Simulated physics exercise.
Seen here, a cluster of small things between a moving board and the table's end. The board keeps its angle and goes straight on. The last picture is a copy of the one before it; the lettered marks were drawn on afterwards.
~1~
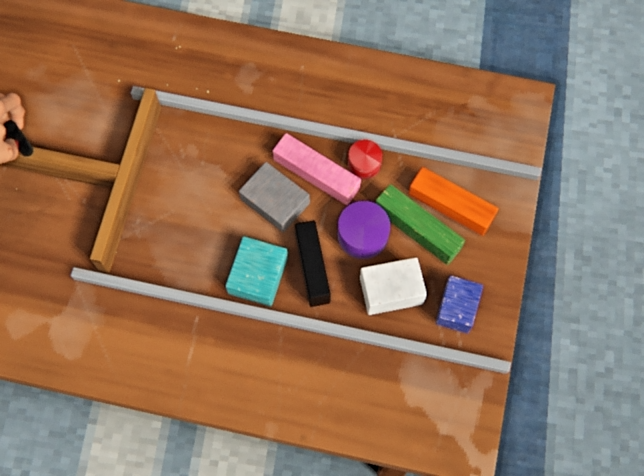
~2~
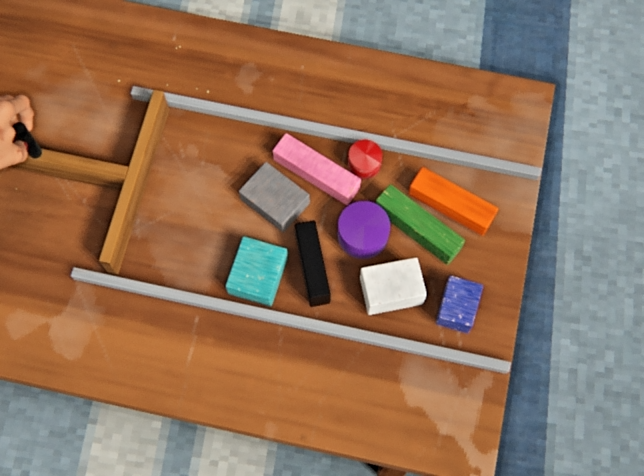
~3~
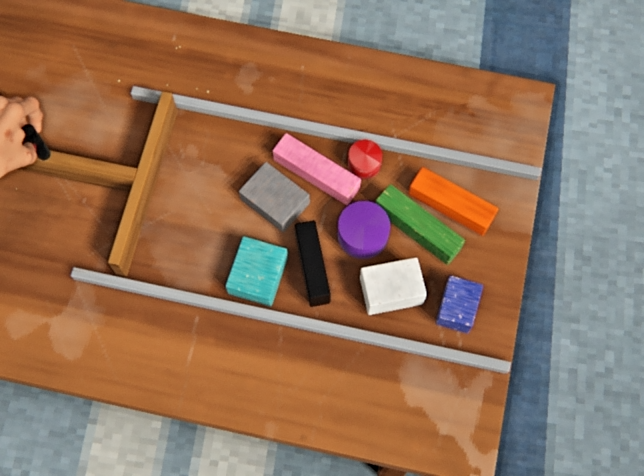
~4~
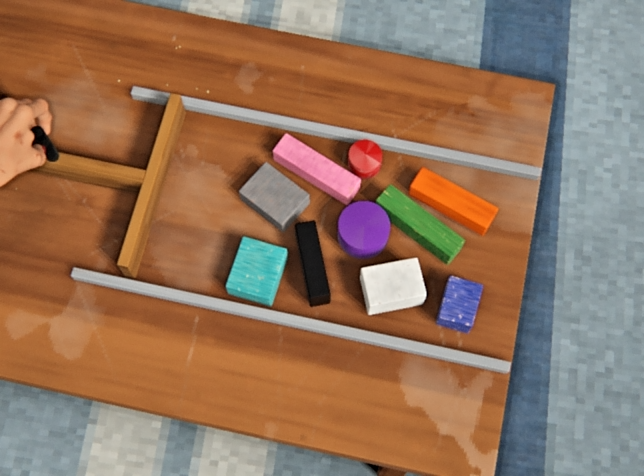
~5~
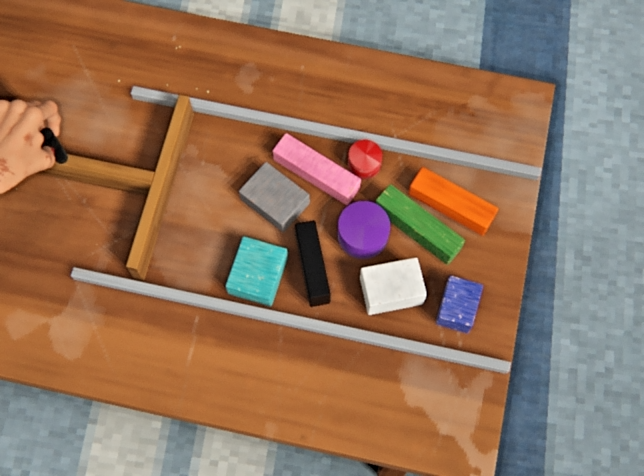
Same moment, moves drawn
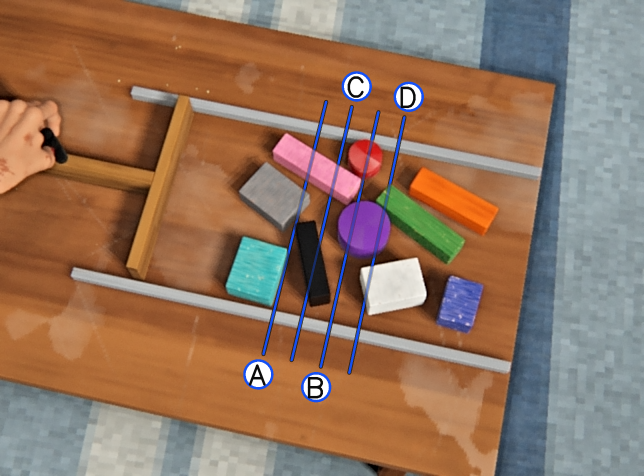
A hand slides a wooden pusher slightly right toward colourful blocks lying still between two rails.
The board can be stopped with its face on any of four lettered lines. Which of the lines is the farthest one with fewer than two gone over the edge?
As far as mark D.
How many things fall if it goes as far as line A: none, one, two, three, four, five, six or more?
By then, none.
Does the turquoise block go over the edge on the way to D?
By then, no.
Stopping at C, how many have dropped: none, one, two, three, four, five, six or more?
The count is none.
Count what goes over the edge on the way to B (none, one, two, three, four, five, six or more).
The count is none.
On the copy, A at (296, 222); B at (351, 233); C at (323, 227); D at (378, 239).
On D. First, board (237, 195); grey block (283, 198); blue block (459, 305).
Then, board (315, 211); green bar (452, 239); white block (408, 291).
Finally, board (375, 224); blue block (509, 319); green bar (513, 259); none fallen.
By contrast, A is within the limit but short; B is within the limit but short; C is within the limit but short.
